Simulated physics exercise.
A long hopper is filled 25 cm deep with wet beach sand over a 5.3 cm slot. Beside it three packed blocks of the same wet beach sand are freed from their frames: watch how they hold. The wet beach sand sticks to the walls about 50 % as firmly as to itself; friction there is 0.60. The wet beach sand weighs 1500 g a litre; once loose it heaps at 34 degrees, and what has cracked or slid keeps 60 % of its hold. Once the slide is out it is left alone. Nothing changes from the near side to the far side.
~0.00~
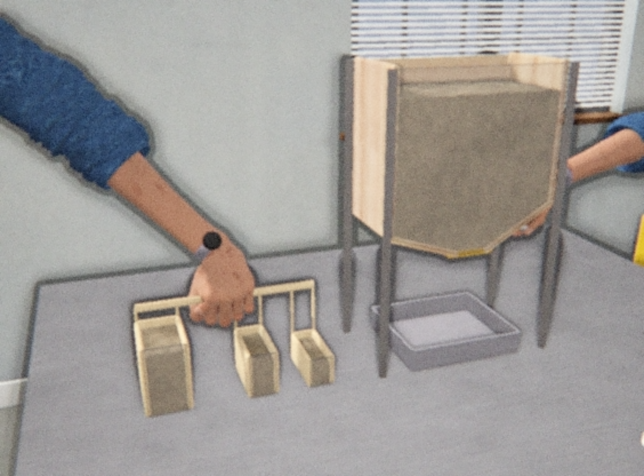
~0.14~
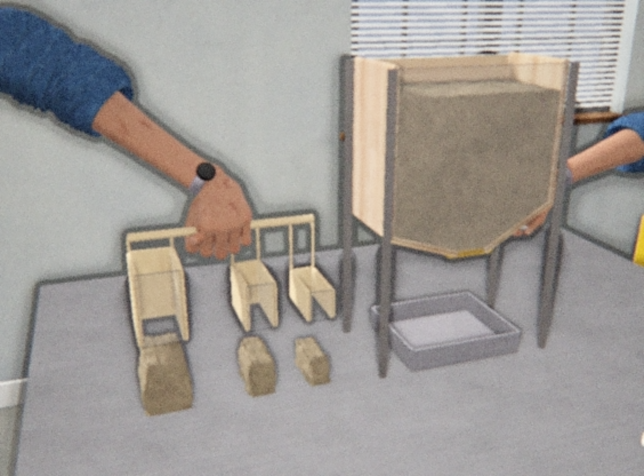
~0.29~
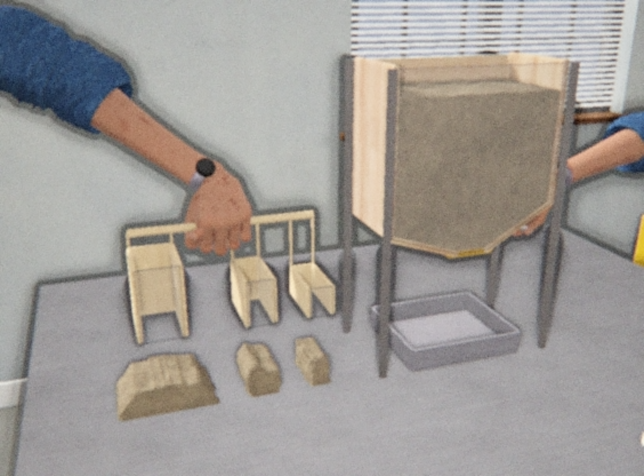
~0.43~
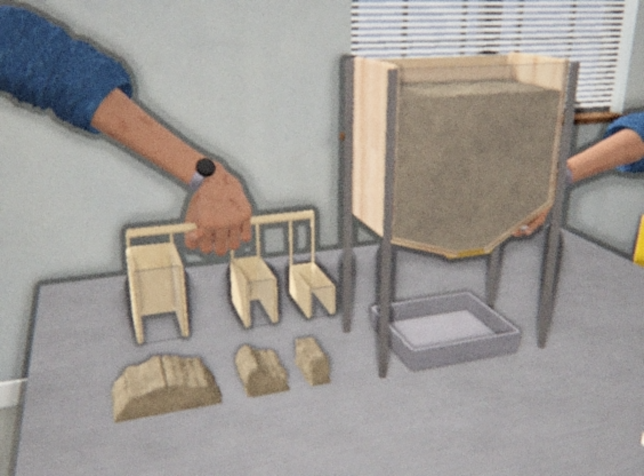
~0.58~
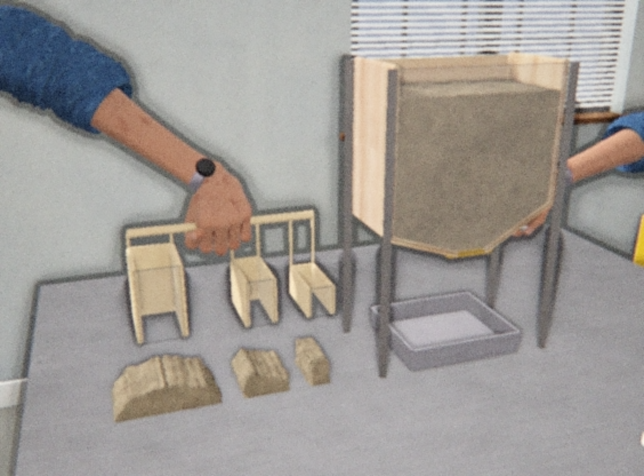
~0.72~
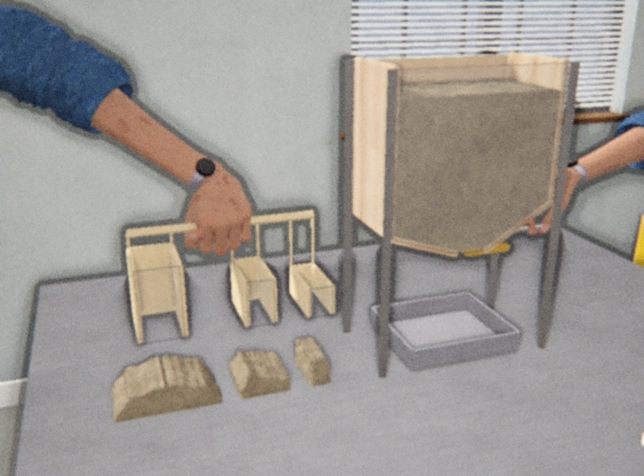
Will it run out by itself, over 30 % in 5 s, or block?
Left alone, it runs.
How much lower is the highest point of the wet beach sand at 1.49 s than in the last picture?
Some 0.5 cm.
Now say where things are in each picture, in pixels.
End of the slide at (485, 251), not yet moved; crest of the wet beach sand at (451, 95); block heights 10 cm, 6.2 cm, 3.9 cm (left to right), in the first frame.
End of the slide at (485, 251), not yet moved; crest of the wet beach sand at (451, 95); block heights 8.6 cm, 5.5 cm, 3.9 cm (left to right), in the second frame.
End of the slide at (485, 251), not yet moved; crest of the wet beach sand at (451, 95); block heights 4.9 cm, 4.7 cm, 3.9 cm (left to right), in the third frame.
End of the slide at (485, 251), not yet moved; crest of the wet beach sand at (451, 95); block heights 4.8 cm, 4.2 cm, 3.9 cm (left to right), in the fourth frame.
End of the slide at (485, 251), not yet moved; crest of the wet beach sand at (451, 95); block heights 4.8 cm, 3.7 cm, 3.9 cm (left to right), in the fifth frame.
End of the slide at (503, 249), moved 3.3 cm; crest of the wet beach sand at (451, 95); block heights 4.8 cm, 3.3 cm, 3.9 cm (left to right), in the sixth frame.
After 1.07 s, 1 % has run out.
After 1.49 s, 6 % has run out.
After 1.90 s, 12 % has run out.
After 2.32 s, 16 % has run out.
After 5.62 s, 58 % has run out.
